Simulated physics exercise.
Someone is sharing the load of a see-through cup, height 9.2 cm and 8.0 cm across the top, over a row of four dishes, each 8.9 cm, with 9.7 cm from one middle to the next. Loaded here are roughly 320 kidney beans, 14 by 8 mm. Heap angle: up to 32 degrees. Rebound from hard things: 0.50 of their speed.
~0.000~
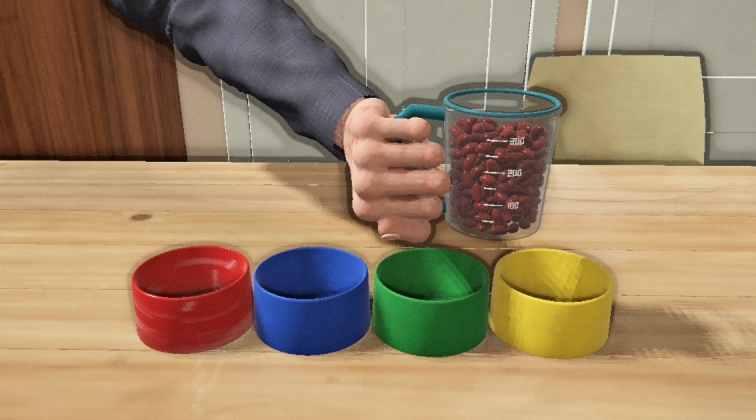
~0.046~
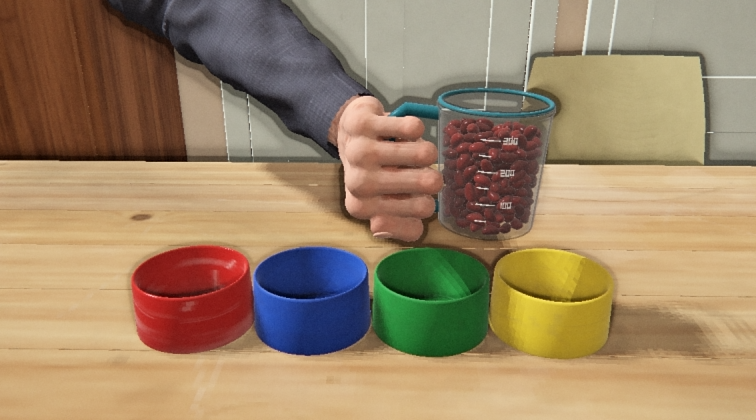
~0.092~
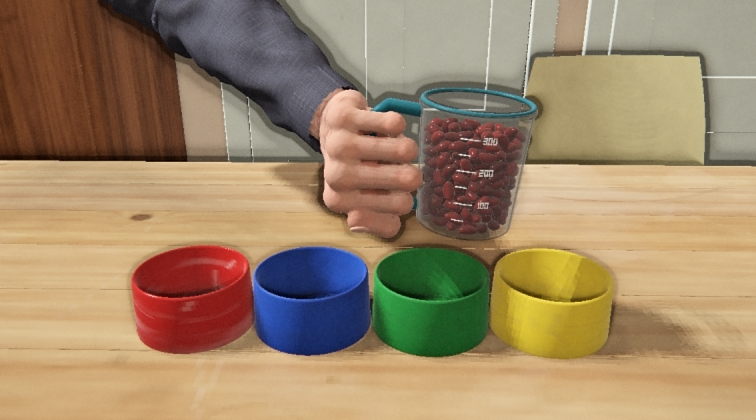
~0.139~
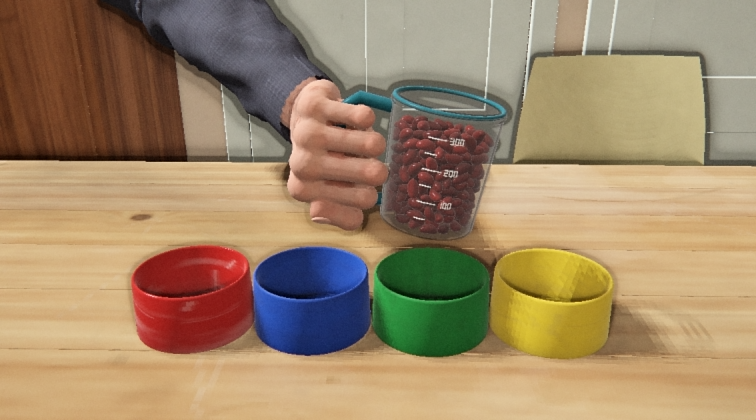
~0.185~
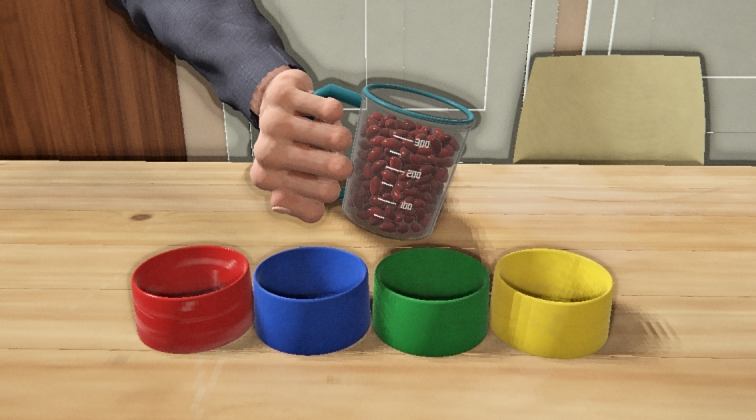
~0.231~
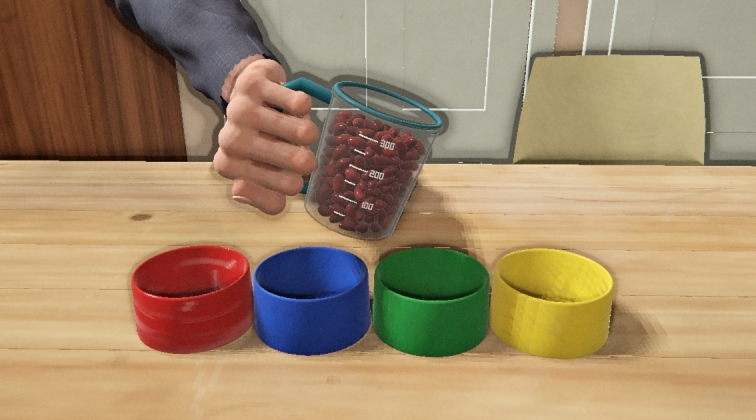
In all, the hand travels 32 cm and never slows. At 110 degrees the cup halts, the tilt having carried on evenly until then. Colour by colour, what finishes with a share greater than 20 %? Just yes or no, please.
In short: Red yes, blue no, green no, yellow no, counter no.
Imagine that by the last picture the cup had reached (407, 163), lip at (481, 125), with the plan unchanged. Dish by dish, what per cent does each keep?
Kept per dish: Red = 90, blue = 0, green = 0, yellow = 0.
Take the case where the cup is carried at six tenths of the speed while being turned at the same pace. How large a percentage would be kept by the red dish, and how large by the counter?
Red: 90; counter: 10.
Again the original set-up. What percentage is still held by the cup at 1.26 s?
It should be near 45 per cent.
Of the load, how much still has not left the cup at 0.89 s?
Load share: Near 95 percent.
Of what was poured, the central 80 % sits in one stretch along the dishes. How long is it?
I'd estimate close to 6 cm.
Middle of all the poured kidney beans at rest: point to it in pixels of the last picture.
(185, 288) or so.
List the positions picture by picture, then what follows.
In the first frame, cup at (497, 163), tilt 0 degrees, lip at (557, 102), moved 0.0 cm; middle of the pieces at (496, 169); yellow dish at (553, 275); green dish at (432, 273); blue dish at (311, 272); red dish at (192, 271).
In the second frame, cup at (490, 163), tilt 1 degrees, lip at (552, 103), moved 0.5 cm; middle of the pieces at (489, 169).
In the third frame, cup at (470, 163), tilt 4 degrees, lip at (534, 106), moved 2.0 cm; middle of the pieces at (469, 169).
In the fourth frame, cup at (437, 163), tilt 9 degrees, lip at (504, 111), moved 4.4 cm; middle of the pieces at (436, 169).
In the fifth frame, cup at (403, 163), tilt 14 degrees, lip at (472, 117), moved 7.0 cm; middle of the pieces at (401, 168).
In the sixth frame, cup at (368, 162), tilt 19 degrees, lip at (440, 123), moved 9.6 cm; middle of the pieces at (366, 168); yellow dish at (553, 275); green dish at (432, 273); blue dish at (311, 272); red dish at (192, 271). Its pace works out near 110 degrees a second; the hand travels 56 cm a second.
After 0.63 s, tilt 63 degrees; cup holds 100 %.
After 0.89 s, tilt 92 degrees; cup holds 95 %.
After 1.26 s, tilt 110 degrees; cup holds 45 %, red 55 %.
At rest (3.0 s), red 90 %, blue 0 %, green 0 %, yellow 0 %, counter 10 %.
